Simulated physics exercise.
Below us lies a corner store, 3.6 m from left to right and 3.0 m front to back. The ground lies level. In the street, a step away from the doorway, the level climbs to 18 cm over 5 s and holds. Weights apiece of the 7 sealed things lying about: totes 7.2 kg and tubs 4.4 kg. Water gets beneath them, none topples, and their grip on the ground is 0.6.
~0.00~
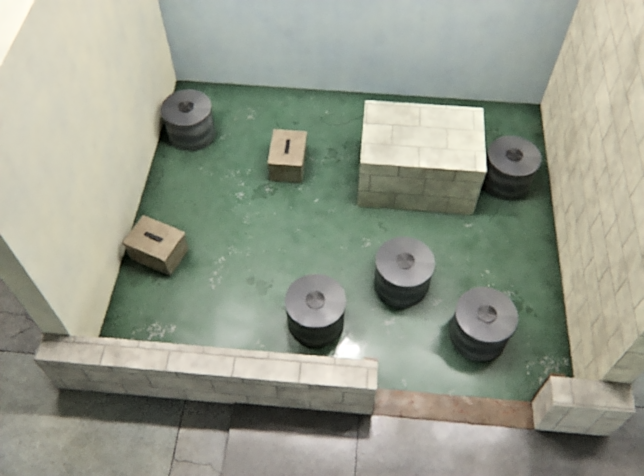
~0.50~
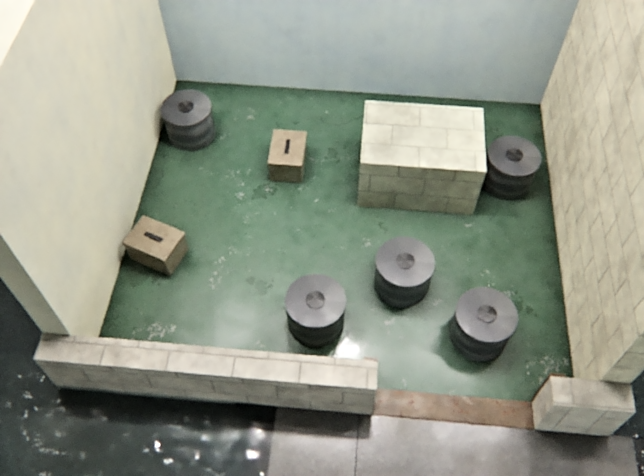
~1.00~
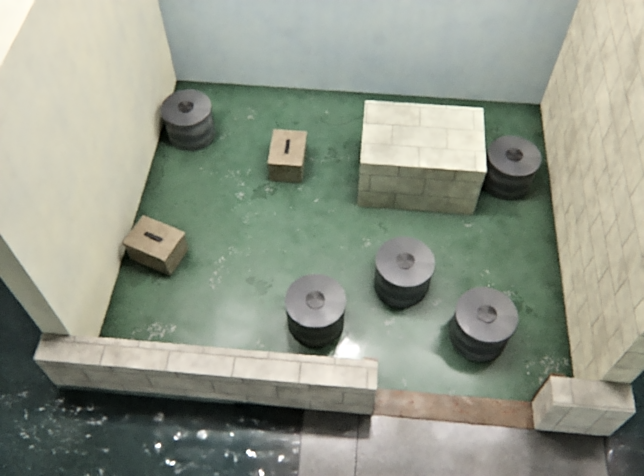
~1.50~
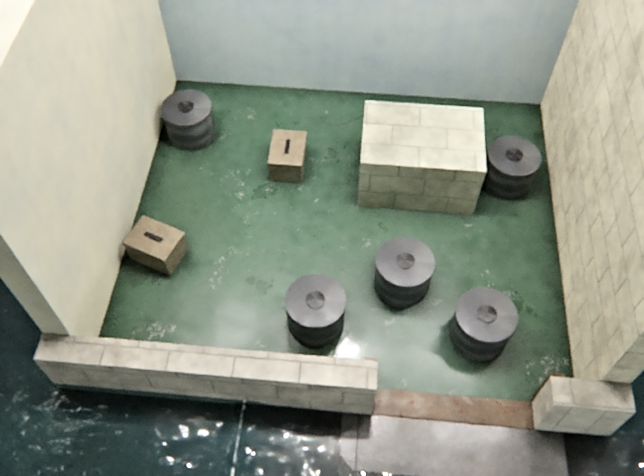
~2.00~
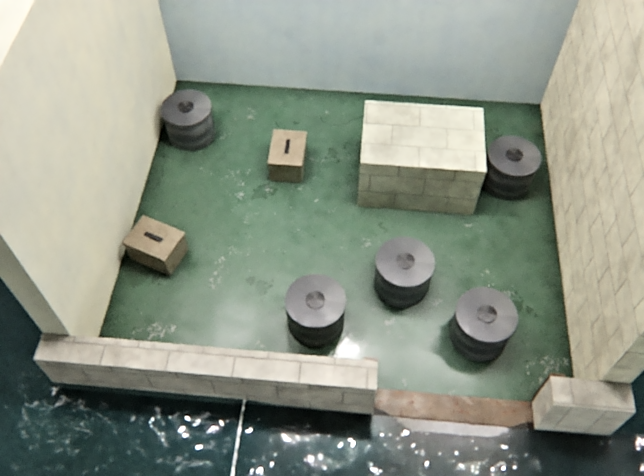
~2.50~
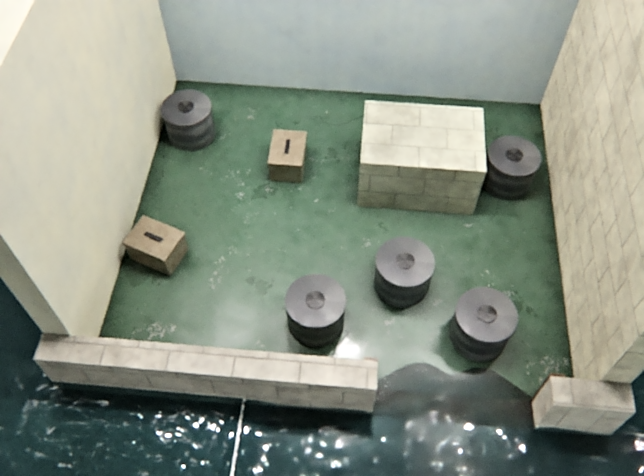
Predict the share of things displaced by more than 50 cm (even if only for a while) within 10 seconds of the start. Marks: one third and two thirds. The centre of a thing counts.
Share: Between one and two thirds.
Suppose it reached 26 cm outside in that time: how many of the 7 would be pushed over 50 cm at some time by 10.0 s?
Then 6.
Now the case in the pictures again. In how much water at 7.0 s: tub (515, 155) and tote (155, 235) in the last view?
About 6 and 2 cm.
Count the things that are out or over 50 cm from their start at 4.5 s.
I count 1.
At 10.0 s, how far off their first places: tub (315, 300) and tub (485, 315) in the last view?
In turn: 0 cm, 300 cm.
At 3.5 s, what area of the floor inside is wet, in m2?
About 1.0 m2.
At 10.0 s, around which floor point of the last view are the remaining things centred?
At about (239, 178).
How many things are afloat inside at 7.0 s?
I count 3.
After 3.5 s 0 of 7 are over 50 cm from their spots; 0 afloat.
After 4.5 s 1 of 7 are over 50 cm from their spots; 0 afloat.
After 7.0 s 3 of 7 are over 50 cm from their spots; 3 afloat.
After 10.0 s 3 of 7 are over 50 cm from their spots, and 3 have been at some point; 5 afloat.
